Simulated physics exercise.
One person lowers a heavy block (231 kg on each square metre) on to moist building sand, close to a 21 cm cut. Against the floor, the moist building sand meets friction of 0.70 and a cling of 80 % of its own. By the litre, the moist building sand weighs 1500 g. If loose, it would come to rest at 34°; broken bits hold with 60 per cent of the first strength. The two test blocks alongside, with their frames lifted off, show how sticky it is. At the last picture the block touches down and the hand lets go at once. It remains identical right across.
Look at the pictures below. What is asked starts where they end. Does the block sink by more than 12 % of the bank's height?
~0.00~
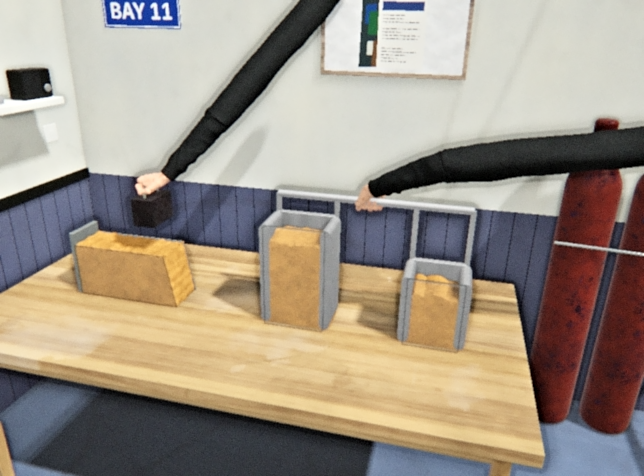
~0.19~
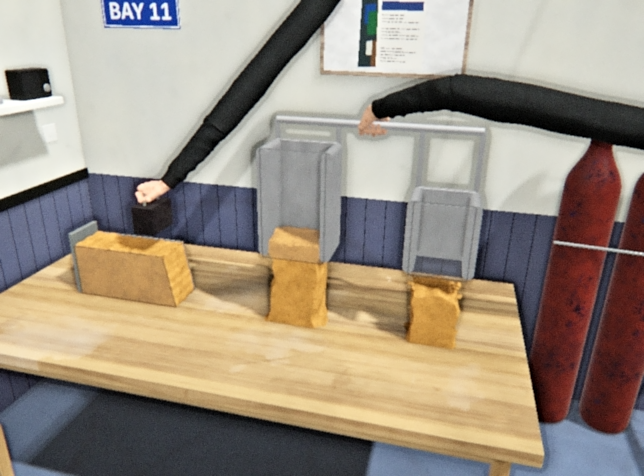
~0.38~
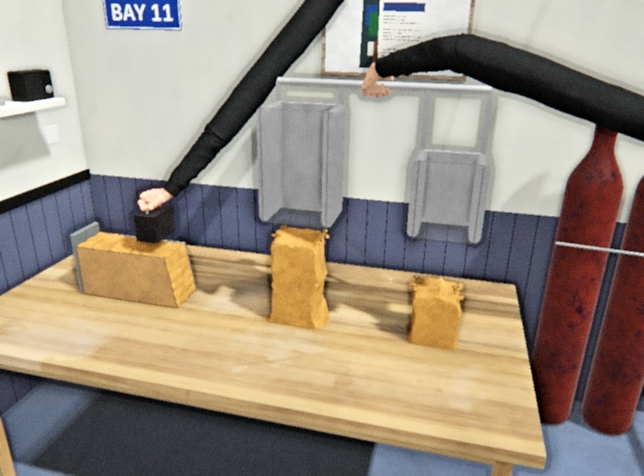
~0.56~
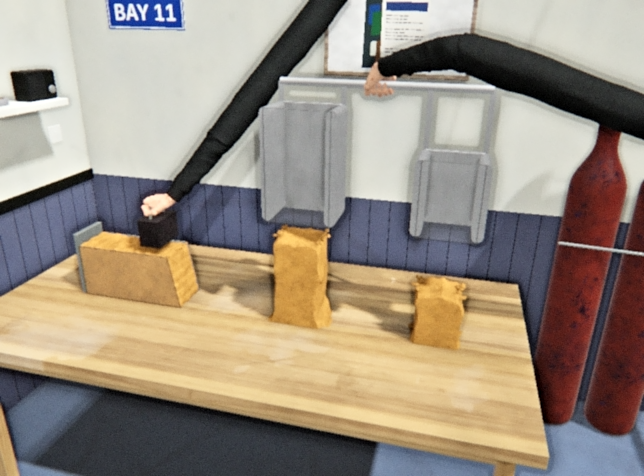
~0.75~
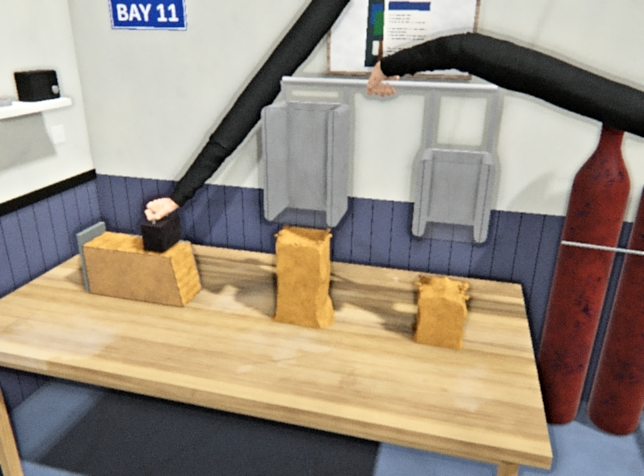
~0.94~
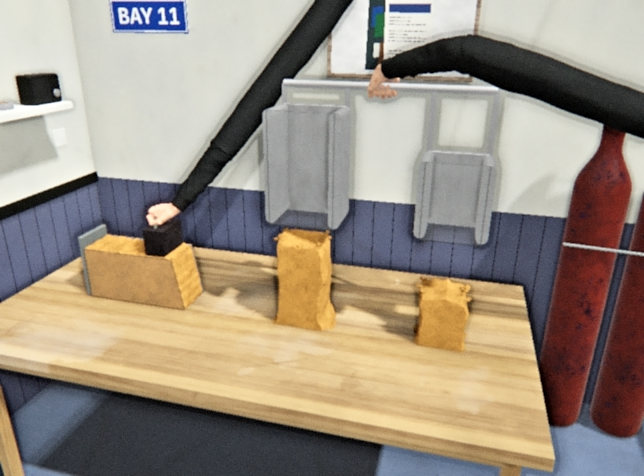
My guess is the block stays up.
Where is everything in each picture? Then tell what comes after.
The first frame shows top of the moist building sand at (122, 252); blocks stand 33 cm, 20 cm (left to right).
The second frame shows top of the moist building sand at (121, 252); blocks stand 33 cm, 20 cm (left to right).
The third frame shows top of the moist building sand at (123, 253); blocks stand 33 cm, 20 cm (left to right).
The fourth frame shows top of the moist building sand at (126, 252); blocks stand 33 cm, 20 cm (left to right).
The fifth frame shows top of the moist building sand at (129, 252); blocks stand 33 cm, 20 cm (left to right).
The sixth frame shows top of the moist building sand at (130, 255); blocks stand 33 cm, 20 cm (left to right).
After 1.08 s, the block is down by 1 % of the bank's height and stands upright.
After 1.25 s, the block is down by 1 % of the bank's height and stands upright.
After 1.42 s, the block is down by 1 % of the bank's height and stands upright.
After 1.59 s, the block is down by 1 % of the bank's height and stands upright.
After 1.73 s, at the end, the block is down by 1 % of the bank's height and stands upright.
